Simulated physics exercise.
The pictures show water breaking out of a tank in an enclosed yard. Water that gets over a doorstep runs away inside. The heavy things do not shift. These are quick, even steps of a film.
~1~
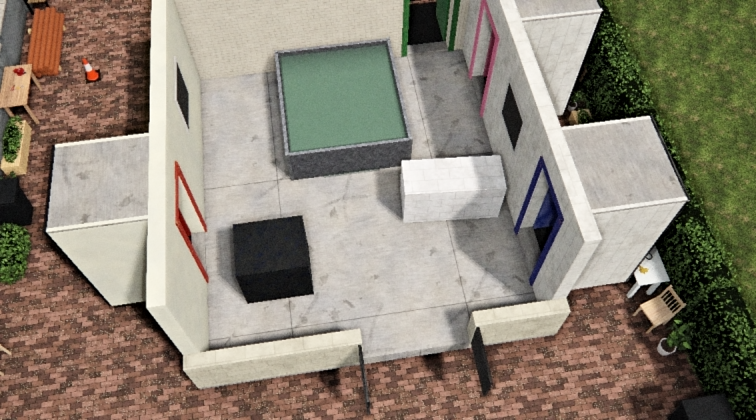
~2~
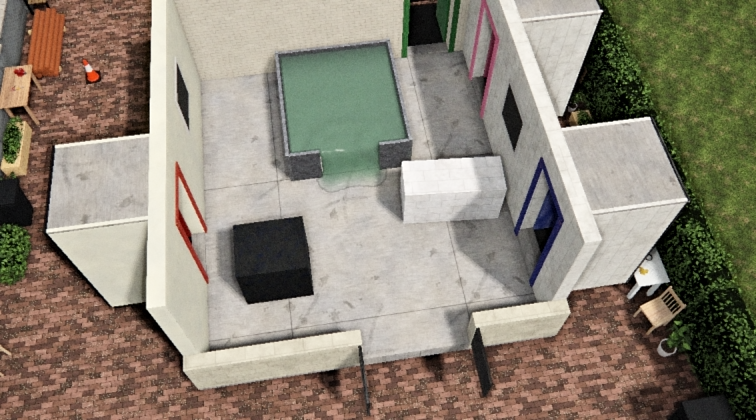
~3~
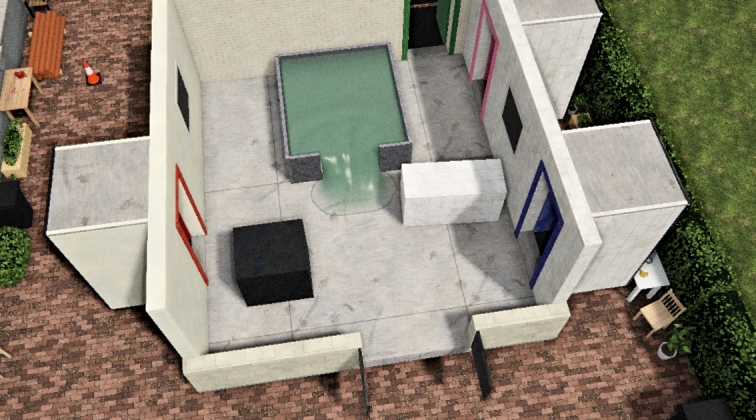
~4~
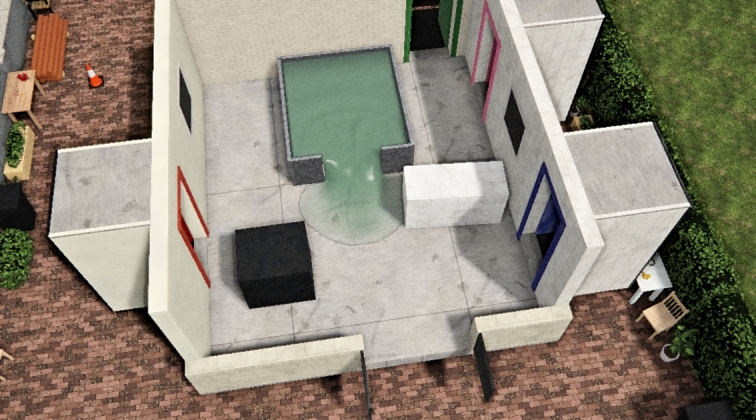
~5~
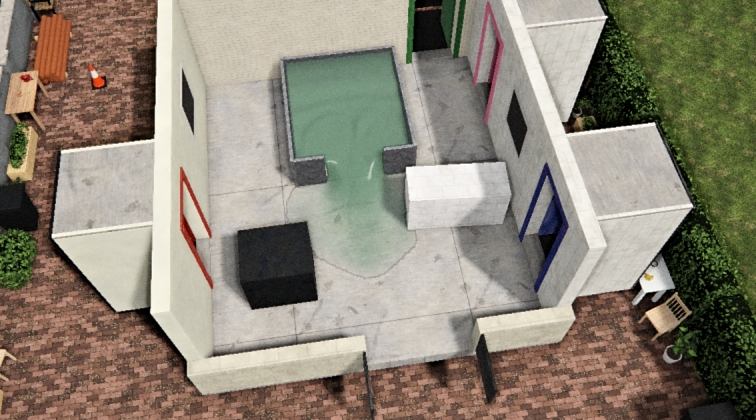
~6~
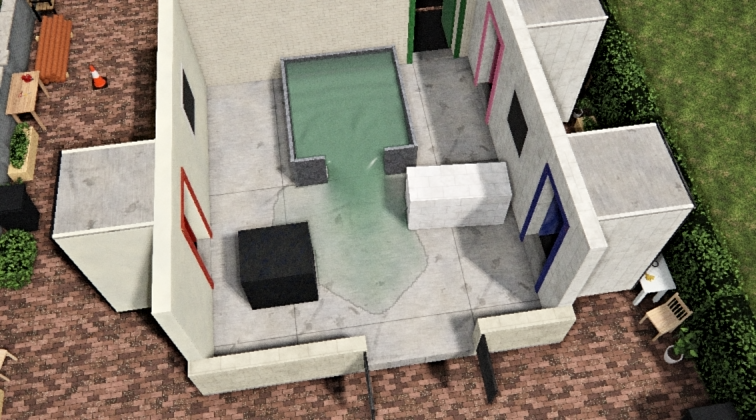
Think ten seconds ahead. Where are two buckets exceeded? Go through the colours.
In the end: The pink door admits no more than that; the green door admits no more than that; the red door lets in a lot; the blue door admits no more than that.
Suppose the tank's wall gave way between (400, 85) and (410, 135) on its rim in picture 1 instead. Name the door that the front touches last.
That is the red one.
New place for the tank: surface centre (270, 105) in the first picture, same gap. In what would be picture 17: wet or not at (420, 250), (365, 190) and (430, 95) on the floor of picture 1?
As listed: Under water, clear, not flooded.
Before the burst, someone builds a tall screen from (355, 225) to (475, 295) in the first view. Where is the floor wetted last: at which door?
Last comes the door marked green.
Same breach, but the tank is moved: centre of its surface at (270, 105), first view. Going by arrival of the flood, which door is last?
The green door.
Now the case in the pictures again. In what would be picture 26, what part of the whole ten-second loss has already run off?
I make it 45 per cent.
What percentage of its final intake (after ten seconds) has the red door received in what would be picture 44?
I make it 75 per cent.
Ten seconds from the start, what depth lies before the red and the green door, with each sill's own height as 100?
In turn 150 and 40 per cent.
A moment on, water covers 35 % of the floor; the pink door not reached, the green door not reached, the red door wet at the sill, nothing in, the blue door not reached.
Next, water covers 50 % of the floor; the pink door not reached, the green door not reached, the red door over two buckets in, the blue door not reached.
Then, water covers 60 % of the floor; the pink door not reached, the green door not reached, the red door far over two buckets in, the blue door wet at the sill, nothing in.
Later, water covers 80 % of the floor; the pink door wet at the sill, nothing in, the green door not reached, the red door far over two buckets in, the blue door wet at the sill, nothing in.
In the end, water covers 95 % of the floor; the pink door wet at the sill, nothing in, the green door wet at the sill, nothing in, the red door far over two buckets in, the blue door wet at the sill, nothing in.
